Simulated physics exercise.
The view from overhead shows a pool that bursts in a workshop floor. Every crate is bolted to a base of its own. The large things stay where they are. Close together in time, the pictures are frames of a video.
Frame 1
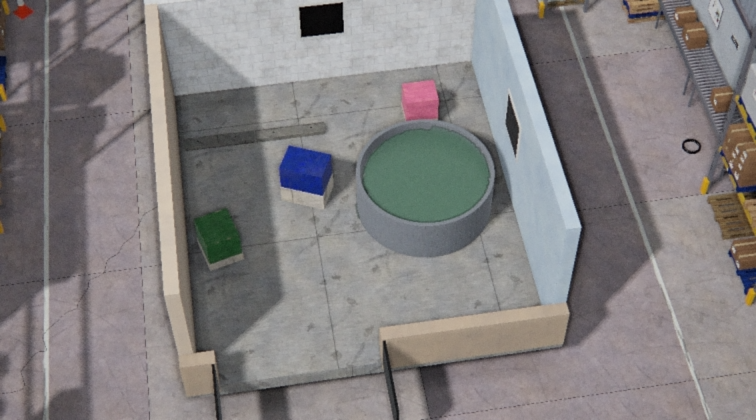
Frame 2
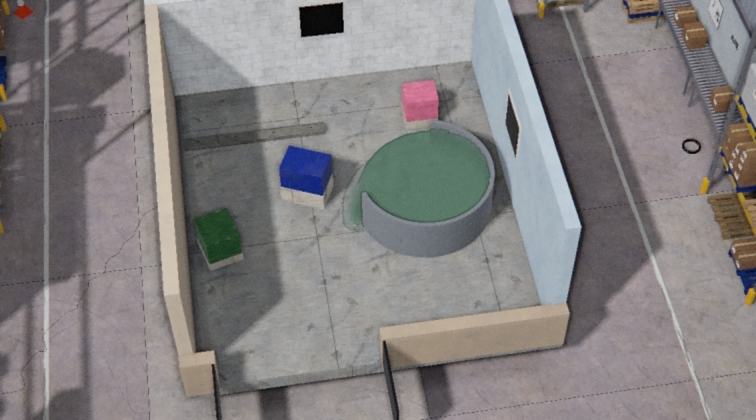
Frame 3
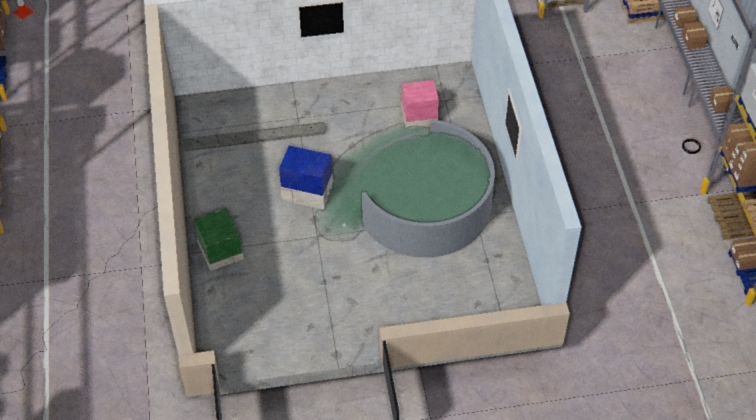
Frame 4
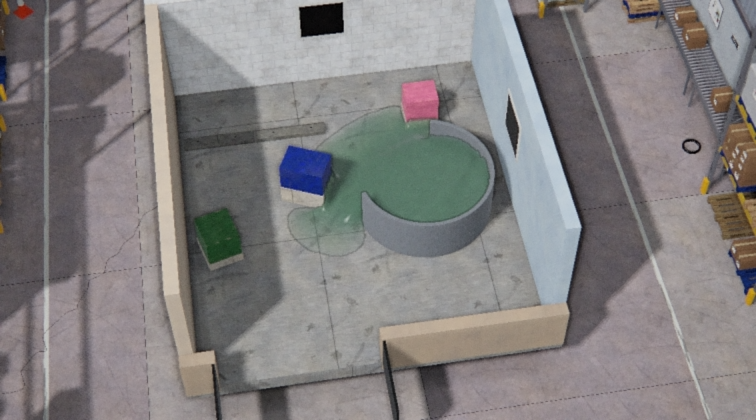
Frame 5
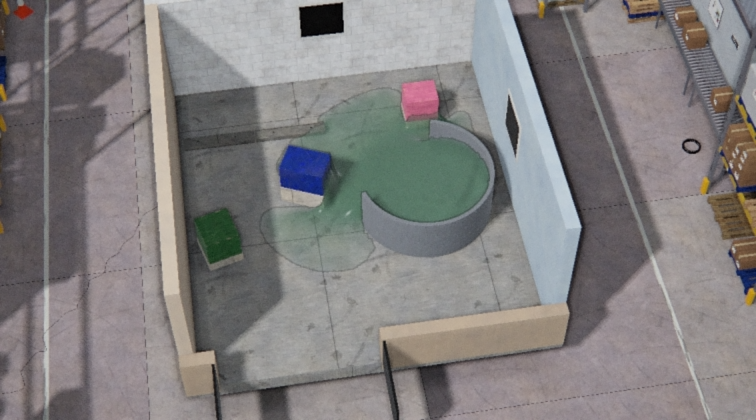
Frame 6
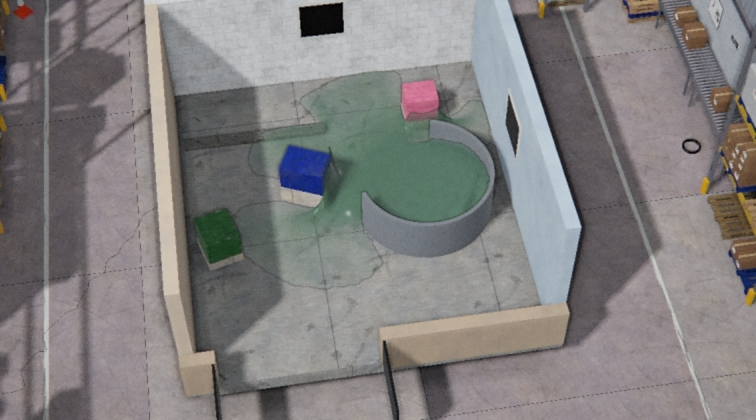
In a workshop, a round pool bursts open and green water spreads around the blue and pink blocks.
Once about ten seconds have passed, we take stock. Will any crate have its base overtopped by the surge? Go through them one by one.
In the end pink crate: Wet; blue crate: Wet; green crate: Wet.
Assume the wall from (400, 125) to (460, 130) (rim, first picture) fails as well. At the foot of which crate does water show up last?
The green crate.
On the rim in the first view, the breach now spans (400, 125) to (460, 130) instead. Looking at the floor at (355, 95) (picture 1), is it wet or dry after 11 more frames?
There: Wet.
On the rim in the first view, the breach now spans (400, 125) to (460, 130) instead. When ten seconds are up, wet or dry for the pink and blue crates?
In that case the pink one is flooded and the blue one is never flooded.
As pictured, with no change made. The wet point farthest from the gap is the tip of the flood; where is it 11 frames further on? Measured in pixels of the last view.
Somewhere close to (199, 376).
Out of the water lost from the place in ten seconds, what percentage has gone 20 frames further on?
I get 15 percent.
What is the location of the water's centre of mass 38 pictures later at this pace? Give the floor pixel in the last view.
Around pixel (335, 178).
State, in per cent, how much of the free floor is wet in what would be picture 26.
About 85 per cent.
A moment on, water covers 55 % of the floor; the pink crate water round its plinth, the blue crate water round its plinth, the green crate water round its plinth.
Next, water covers 75 % of the floor; the pink crate water round its plinth, the blue crate water round its plinth, the green crate water round its plinth.
Then, water covers 85 % of the floor; the pink crate water round its plinth, the blue crate water round its plinth, the green crate water round its plinth.
Later, water covers 100 % of the floor; the pink crate water round its plinth, the blue crate water round its plinth, the green crate water round its plinth.
In the end, water covers 100 % of the floor; the pink crate was topped, the blue crate was topped, the green crate was topped.
